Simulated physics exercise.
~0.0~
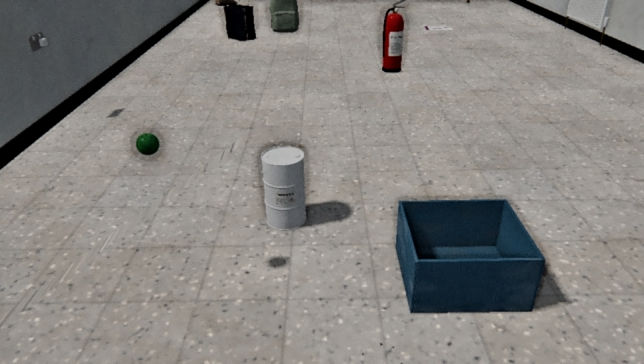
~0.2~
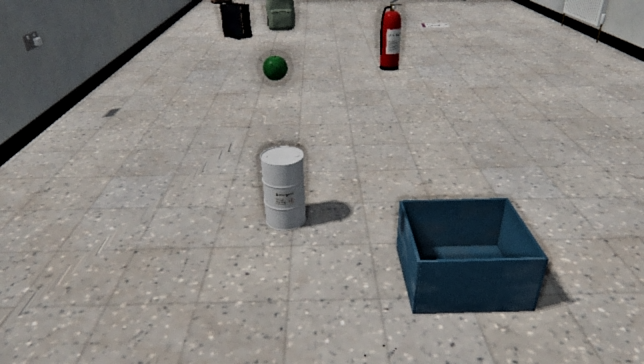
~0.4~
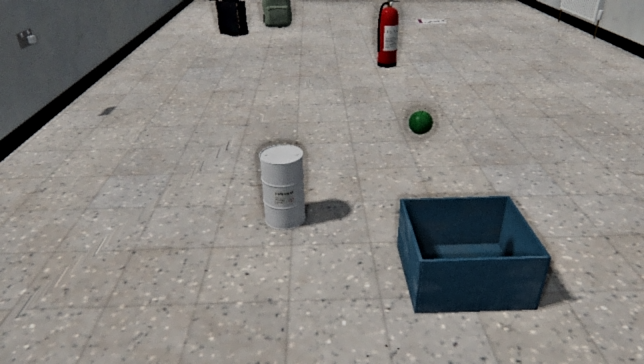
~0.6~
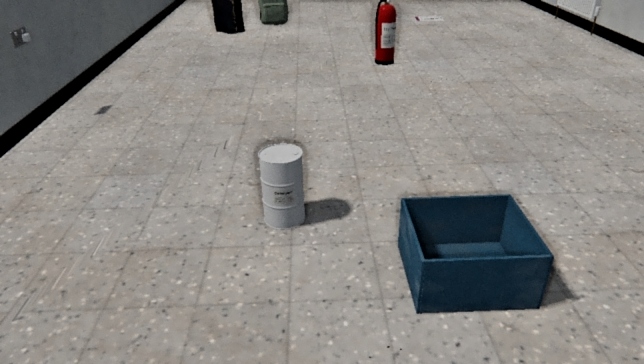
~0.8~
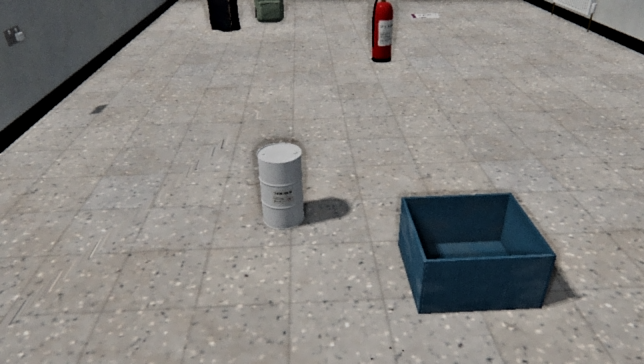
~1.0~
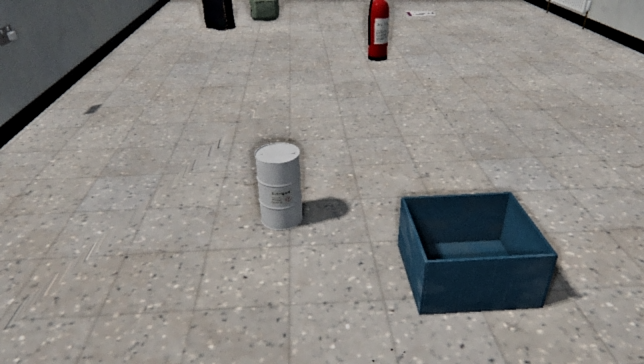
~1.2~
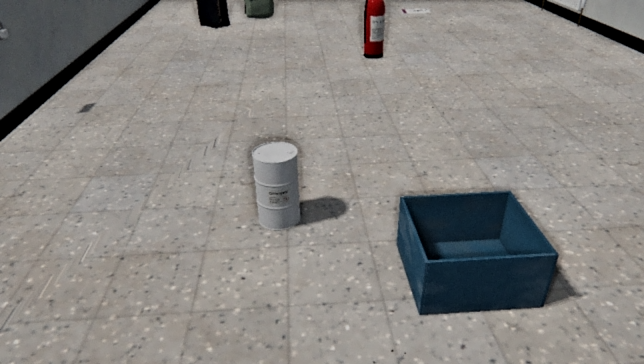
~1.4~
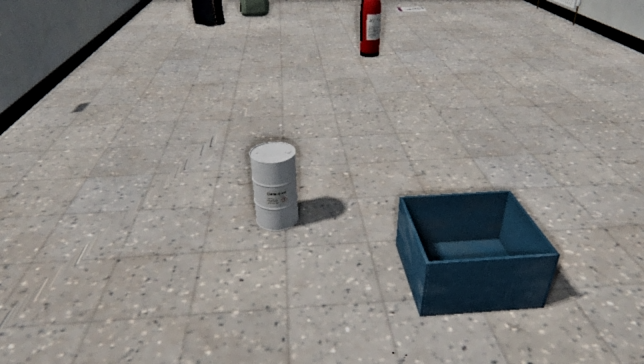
In this clip, a green apple flies rightward past a white canister, rising and then descending toward an open blue box, where it drops out of sight and ends up inside, while the canister stays standing and the view drifts slightly sideways.
